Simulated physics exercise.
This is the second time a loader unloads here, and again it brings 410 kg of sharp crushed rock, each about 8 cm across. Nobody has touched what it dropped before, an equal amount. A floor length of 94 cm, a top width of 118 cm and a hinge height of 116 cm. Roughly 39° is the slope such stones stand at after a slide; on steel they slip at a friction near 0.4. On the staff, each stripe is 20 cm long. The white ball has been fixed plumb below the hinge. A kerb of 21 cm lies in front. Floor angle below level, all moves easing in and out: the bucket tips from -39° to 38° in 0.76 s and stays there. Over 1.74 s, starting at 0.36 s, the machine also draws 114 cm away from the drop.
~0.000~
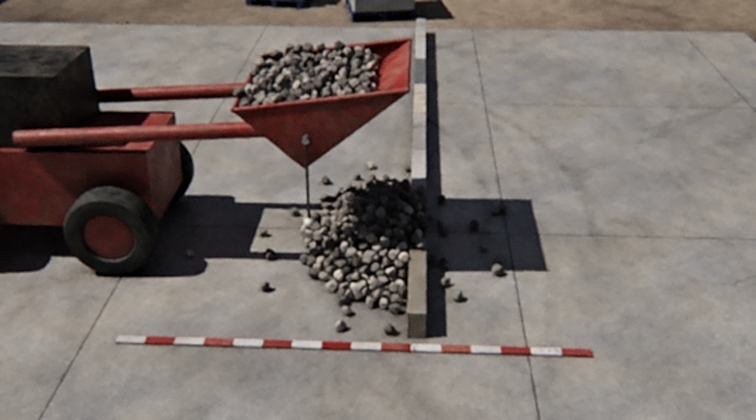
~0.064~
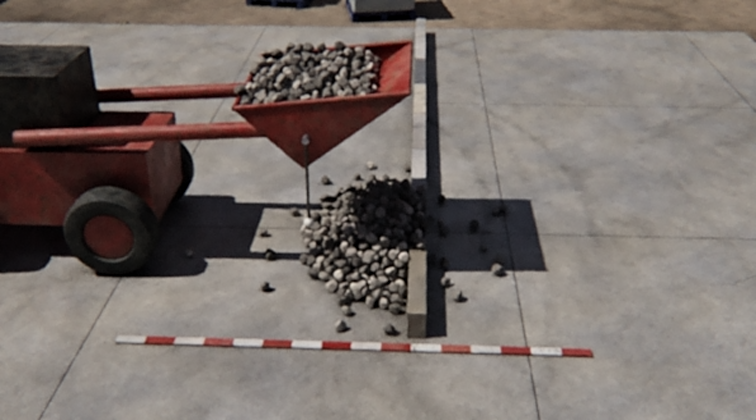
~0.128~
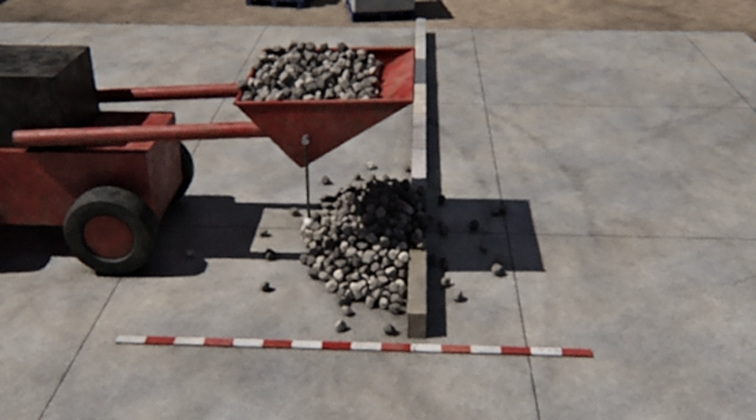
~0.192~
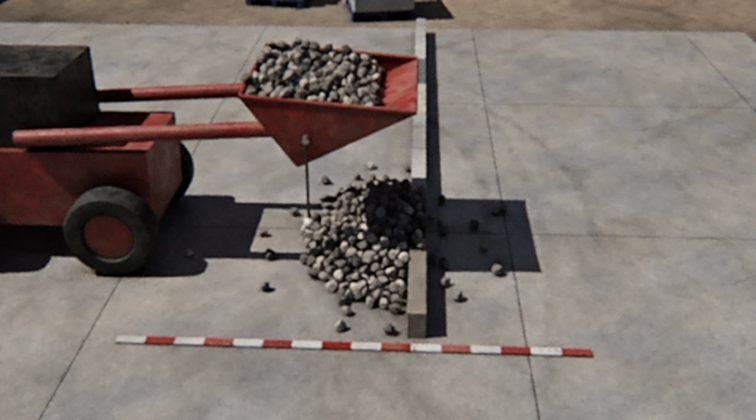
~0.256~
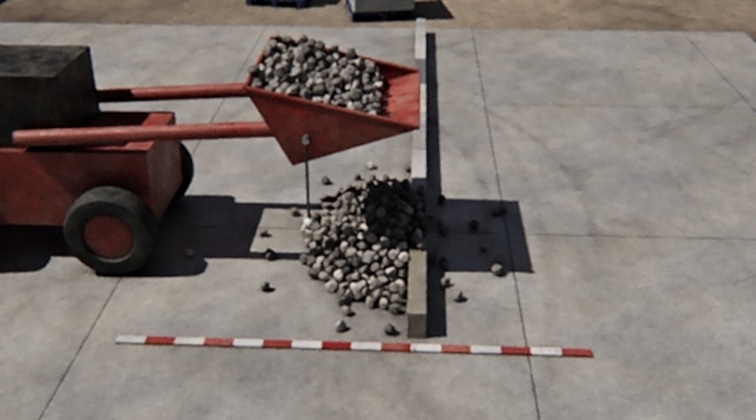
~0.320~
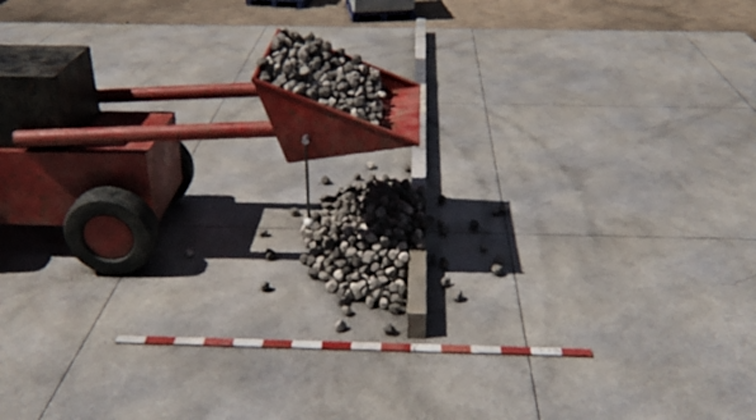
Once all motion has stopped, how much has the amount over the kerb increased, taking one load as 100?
It has increased by some 14 per cent.
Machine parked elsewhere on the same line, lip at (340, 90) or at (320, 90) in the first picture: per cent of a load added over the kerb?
Near 0 in a hundred, then near 0 in a hundred.
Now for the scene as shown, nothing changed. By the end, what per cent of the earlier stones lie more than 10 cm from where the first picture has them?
Close to 5 in a hundred of them.
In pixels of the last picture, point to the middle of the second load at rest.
I'd put their centre close to (355, 221).
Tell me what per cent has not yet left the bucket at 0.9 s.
Roughly 70 per cent is still inside.
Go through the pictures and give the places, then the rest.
The bucket is at -39°, its lip at (409, 91); the top of the load is at (329, 55). The earlier load is highest near (383, 198), 35 cm above ground level, 98 % on this side of the kerb, 2 % over the kerb, in the first picture.
The bucket is at -37°, its lip at (410, 93); the top of the load is at (325, 54); the stones move at 0.2 m/s on average, in the second picture.
Lip at (413, 101), floor tilted -33°, highest stones at (308, 50); the stones move at 0.3 m/s on average, in the third picture.
Lip at (417, 113), floor tilted -27°, highest stones at (280, 52); the stones move at 0.5 m/s on average, in the fourth picture.
The bucket is at -19°, its lip at (419, 128); the top of the load is at (279, 46); the stones move at 0.6 m/s on average, in the fifth picture.
The bucket is at -9°, its lip at (419, 144); the top of the load is at (284, 40); the stones move at 0.7 m/s on average, in the sixth picture.
After 0.6 s the floor is at 26°; in per cent of one load, 100 in the bucket, 98 on this side of the kerb, 2 over the kerb; the foremost stones are at (483, 248).
After 0.9 s the floor is at 38°; in per cent of one load, 72 in the bucket, 126 on this side of the kerb, 2 over the kerb; the foremost stones are at (483, 248).
After 2.5 s the floor is at 38°; in per cent of one load, 0 in the bucket, 184 on this side of the kerb, 16 over the kerb; the foremost stones are at (512, 222).
After 5.2 s the floor is at 38°; in per cent of one load, 0 in the bucket, 184 on this side of the kerb, 16 over the kerb; the foremost stones are at (512, 222). Net gain over the kerb, 14.
